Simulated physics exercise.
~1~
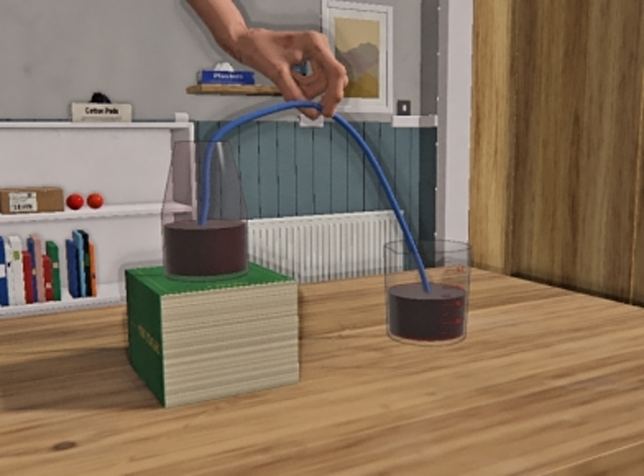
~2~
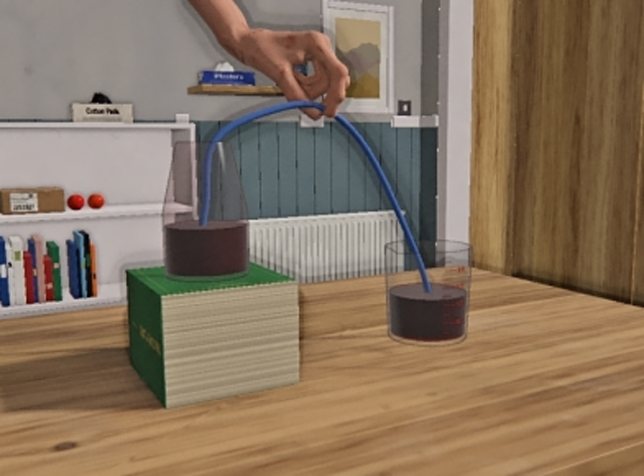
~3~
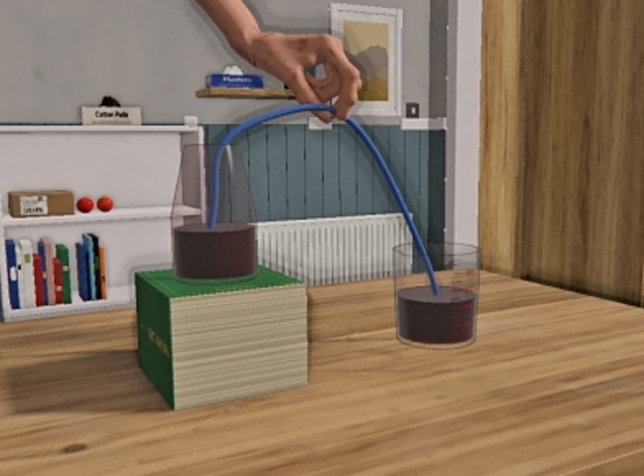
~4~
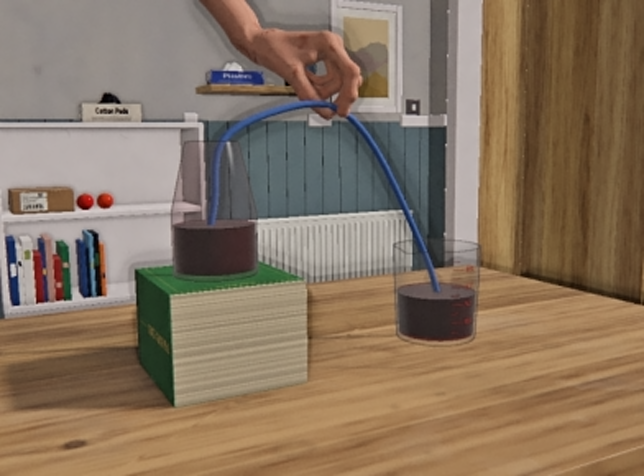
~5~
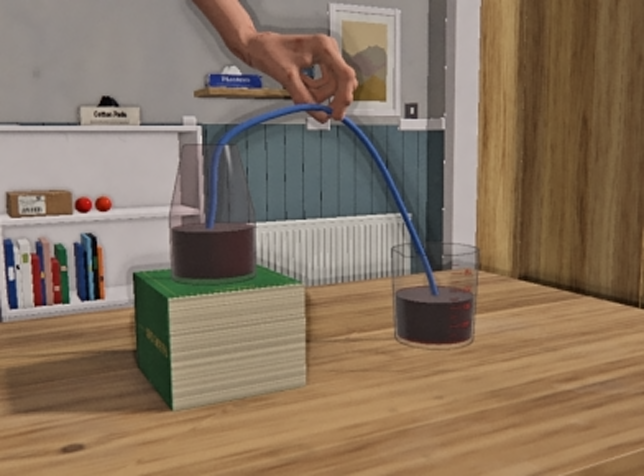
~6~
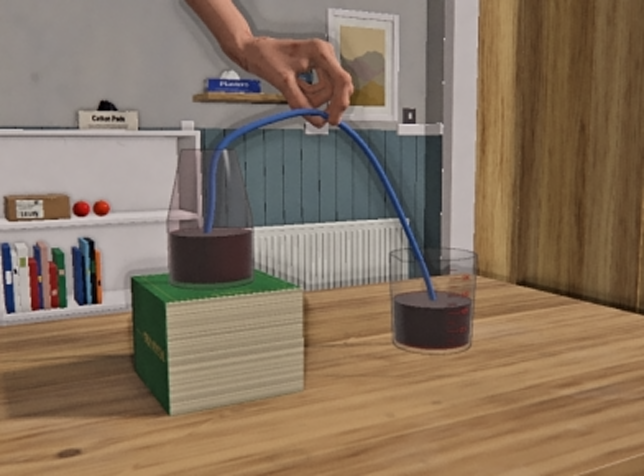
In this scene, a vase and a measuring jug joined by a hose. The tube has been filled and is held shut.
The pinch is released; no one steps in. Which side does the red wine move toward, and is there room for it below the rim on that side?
It flows: To the right; one that fills: Yes, it stays below.
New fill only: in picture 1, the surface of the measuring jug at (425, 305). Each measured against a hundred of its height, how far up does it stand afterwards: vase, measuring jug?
Once it's all quiet they're at some 10 and 50 per cent of their heights, respectively.
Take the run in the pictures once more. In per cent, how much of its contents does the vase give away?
Some 70 per cent of the contents.
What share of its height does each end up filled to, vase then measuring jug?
10 and 70 per cent, roughly.
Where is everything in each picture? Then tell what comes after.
In the first frame, still shut; vase (205, 206) about a third full, up on the book; measuring jug (427, 289) about half full, on the top itself.
In the second frame, the hose is pinched; vase about a third full, surface at (206, 225); measuring jug about half full, surface at (427, 292).
In the third frame, nothing flows; vase (214, 209) about a third full; measuring jug (436, 291) about half full.
In the fourth frame, fingers on the hose; vase about a third full, surface at (215, 225); measuring jug about half full, surface at (436, 291).
In the fifth frame, still shut; vase (213, 209) about a third full, up on the book; measuring jug (434, 292) about half full, on the top itself.
In the sixth frame, the hose is pinched; vase about a third full, surface at (211, 233); measuring jug about half full, surface at (432, 300).
Shortly, the vase is about a quarter full; the measuring jug is about half full.
Then, the vase is nearly empty; the measuring jug is about two thirds full.
At the finish, the vase is nearly empty; the measuring jug is about two thirds full.
